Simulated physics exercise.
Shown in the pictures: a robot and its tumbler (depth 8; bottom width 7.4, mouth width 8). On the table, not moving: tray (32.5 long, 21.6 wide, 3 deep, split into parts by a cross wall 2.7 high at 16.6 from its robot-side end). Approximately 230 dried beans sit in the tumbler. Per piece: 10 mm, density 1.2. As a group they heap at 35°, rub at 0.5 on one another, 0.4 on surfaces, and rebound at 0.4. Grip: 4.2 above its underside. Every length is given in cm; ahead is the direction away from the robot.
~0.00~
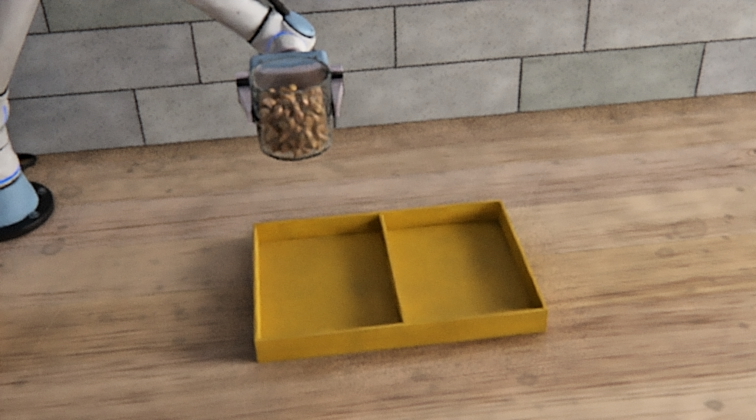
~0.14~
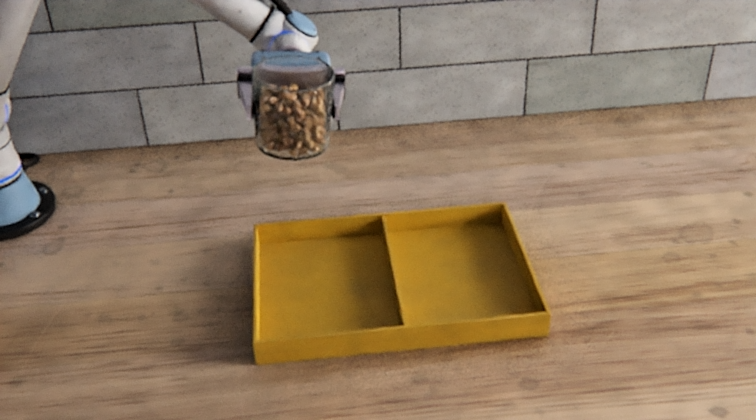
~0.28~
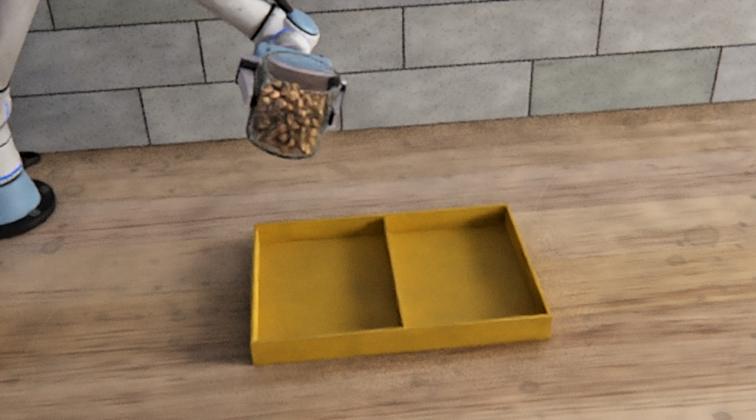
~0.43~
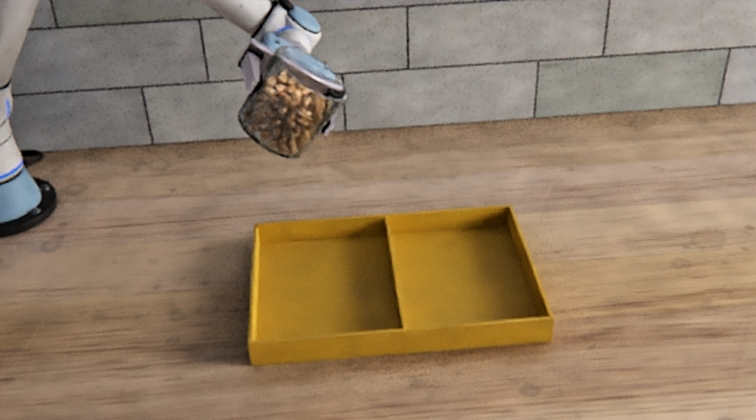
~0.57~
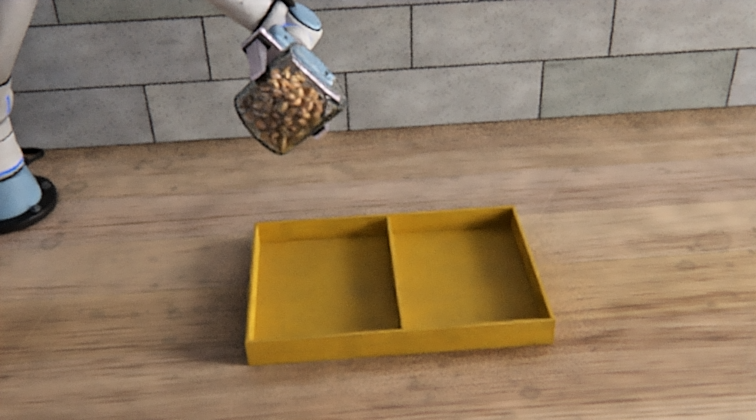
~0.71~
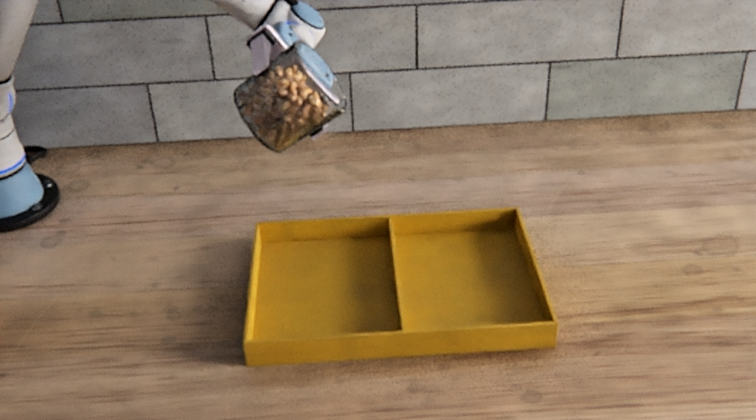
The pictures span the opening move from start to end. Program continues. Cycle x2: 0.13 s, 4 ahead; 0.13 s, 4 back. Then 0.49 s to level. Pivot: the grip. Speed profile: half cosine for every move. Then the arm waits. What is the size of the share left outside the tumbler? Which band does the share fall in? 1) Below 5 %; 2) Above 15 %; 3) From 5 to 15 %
From 5 to 15 %.
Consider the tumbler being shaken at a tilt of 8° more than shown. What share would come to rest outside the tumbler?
It would come to roughly 20 per cent.
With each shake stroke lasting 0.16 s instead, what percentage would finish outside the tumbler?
The share would be near 5 %.
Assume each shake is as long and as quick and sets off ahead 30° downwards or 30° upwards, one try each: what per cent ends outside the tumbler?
You'd get some 0 per cent with the first setting and some 15 per cent with the second.
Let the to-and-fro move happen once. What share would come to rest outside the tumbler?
I'd expect close to 5 per cent then.
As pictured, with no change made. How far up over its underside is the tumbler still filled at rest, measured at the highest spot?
Around 8.0 cm above the underside.
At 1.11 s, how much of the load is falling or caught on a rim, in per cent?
Reading at that time: Some 2 per cent.
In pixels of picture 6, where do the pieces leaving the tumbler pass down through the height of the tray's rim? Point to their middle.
I'd say somewhere around (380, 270).
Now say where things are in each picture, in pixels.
In the first frame, tumbler middle at (293, 110), level; upper third of the load around (292, 107), from x 260 to 325, top at y 90; 231 in the tumbler.
In the second frame, tumbler middle at (293, 109), tilted 5° forward; upper third of the load around (291, 105), from x 260 to 325, top at y 90.
In the third frame, tumbler middle at (291, 107), tilted 19° forward; upper third of the load around (285, 102), from x 255 to 325, top at y 85.
In the fourth frame, tumbler middle at (290, 105), tilted 37° forward; upper third of the load around (279, 98), from x 250 to 320, top at y 80.
In the fifth frame, tumbler middle at (289, 101), tilted 51° forward; upper third of the load around (275, 93), from x 245 to 315, top at y 70.
In the sixth frame, tumbler middle at (289, 99), tilted 56° forward; upper third of the load around (275, 89), from x 245 to 320, top at y 70; 231 in the tumbler.
By 1.11 s, tilted 56° forward, highest piece 27 above the table; 217 in the tumbler, 5 in the robot-side part, 5 in the far-side part, 4 in flight or on a rim.
By 1.52 s, tilted 20° forward, highest piece 29 above the table; 208 in the tumbler, 16 in the robot-side part, 7 in the far-side part.
By 1.92 s, level, highest piece 29 above the table; 208 in the tumbler, 16 in the robot-side part, 7 in the far-side part.
By 2.97 s, level, highest piece 29 above the table; 208 in the tumbler, 16 in the robot-side part, 7 in the far-side part.
Final count, 208 in the tumbler, 16 in the robot-side part, 7 in the far-side part. That is 10 % outside the tumbler.
